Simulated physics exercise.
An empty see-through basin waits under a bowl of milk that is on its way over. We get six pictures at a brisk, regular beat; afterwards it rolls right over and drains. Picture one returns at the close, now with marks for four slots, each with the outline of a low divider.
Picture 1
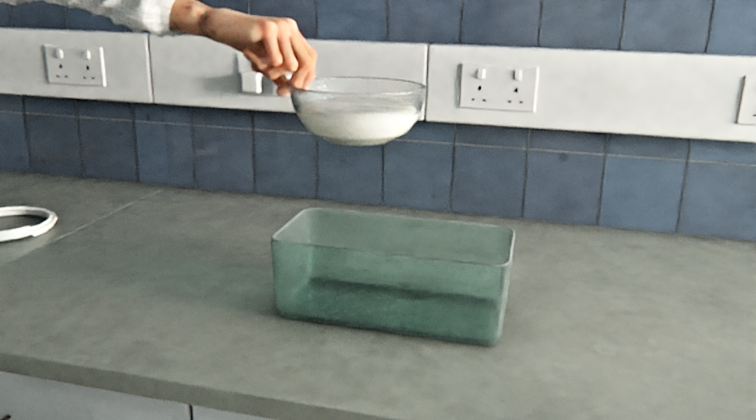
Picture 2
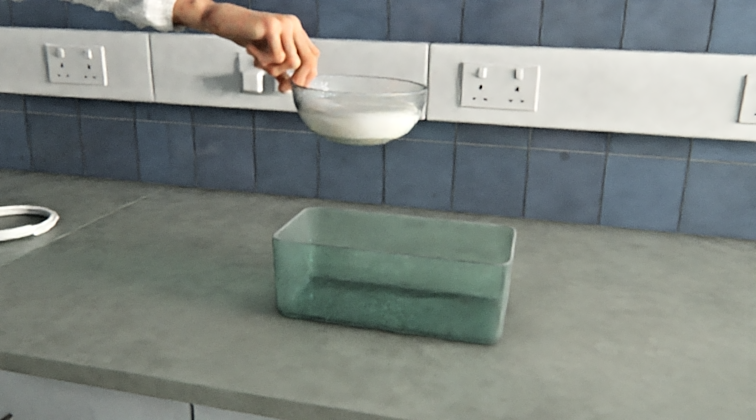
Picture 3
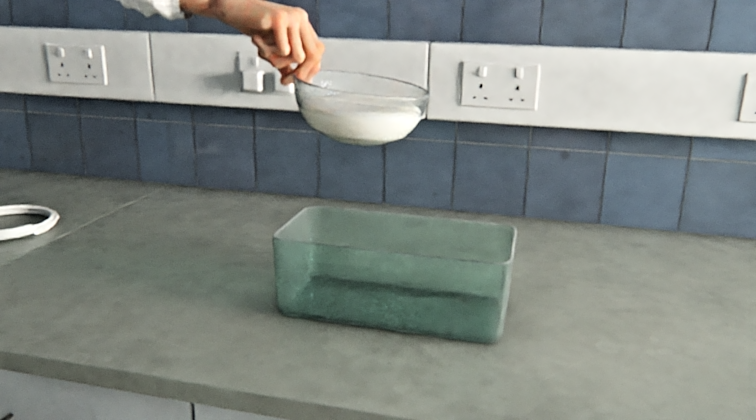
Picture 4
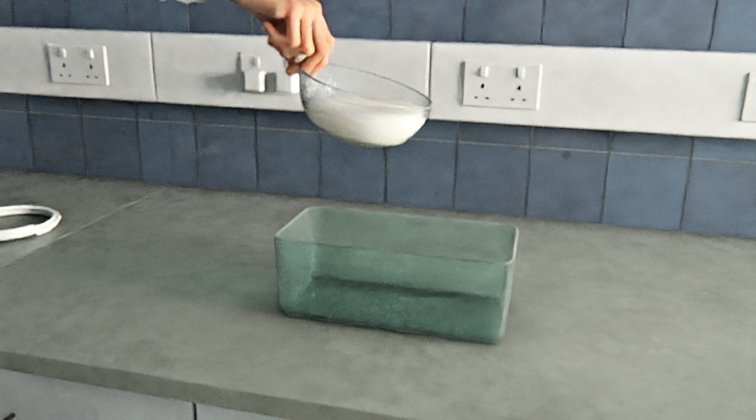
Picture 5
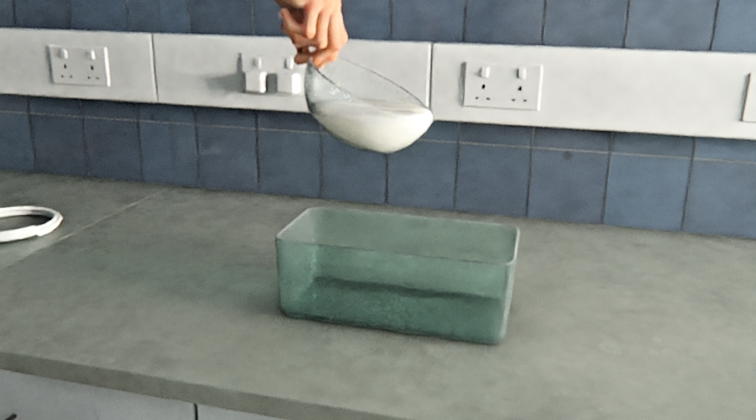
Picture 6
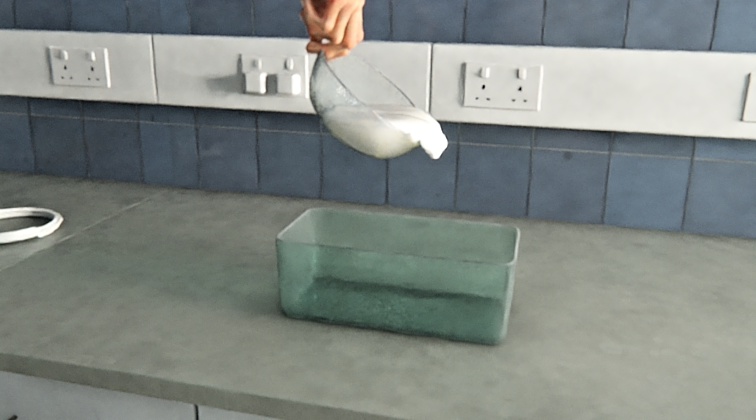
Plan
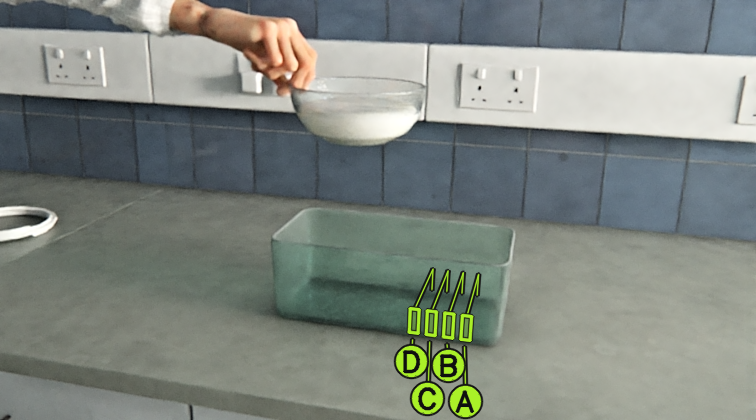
The footage shows a hand holding a clear glass bowl of milk above an empty, greenish see-through basin on a grey counter, then tilting it steadily to the right until milk slips over the lowered lip.
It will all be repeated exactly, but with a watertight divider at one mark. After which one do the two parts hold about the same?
C is best.
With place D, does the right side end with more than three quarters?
No, it does not.
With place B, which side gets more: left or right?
More ends on the left.
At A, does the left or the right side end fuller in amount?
The left side.
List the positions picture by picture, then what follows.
The first picture shows upright, lip at (423, 88); basin from (277, 312) to (500, 343); nothing has left yet.
The second picture shows upright, lip at (425, 89); nothing has left yet.
The third picture shows tipped about 7°, lip at (427, 94); nothing has left yet.
The fourth picture shows tipped about 15°, lip at (430, 105); nothing has left yet.
The fifth picture shows tipped about 26°, lip at (430, 119); milk is over the lip, down to (430, 119).
The sixth picture shows tipped about 39°, lip at (427, 135); milk is over the lip, down to (435, 155).
On the marked copy, A at (464, 346); B at (447, 344); C at (429, 341); D at (412, 339).
With A, about 81 % ends left of the wall and 17 % right of it.
With B, about 65 % ends left of the wall and 33 % right of it.
With C, about 46 % ends left of the wall and 53 % right of it.
With D, about 33 % ends left of the wall and 66 % right of it.
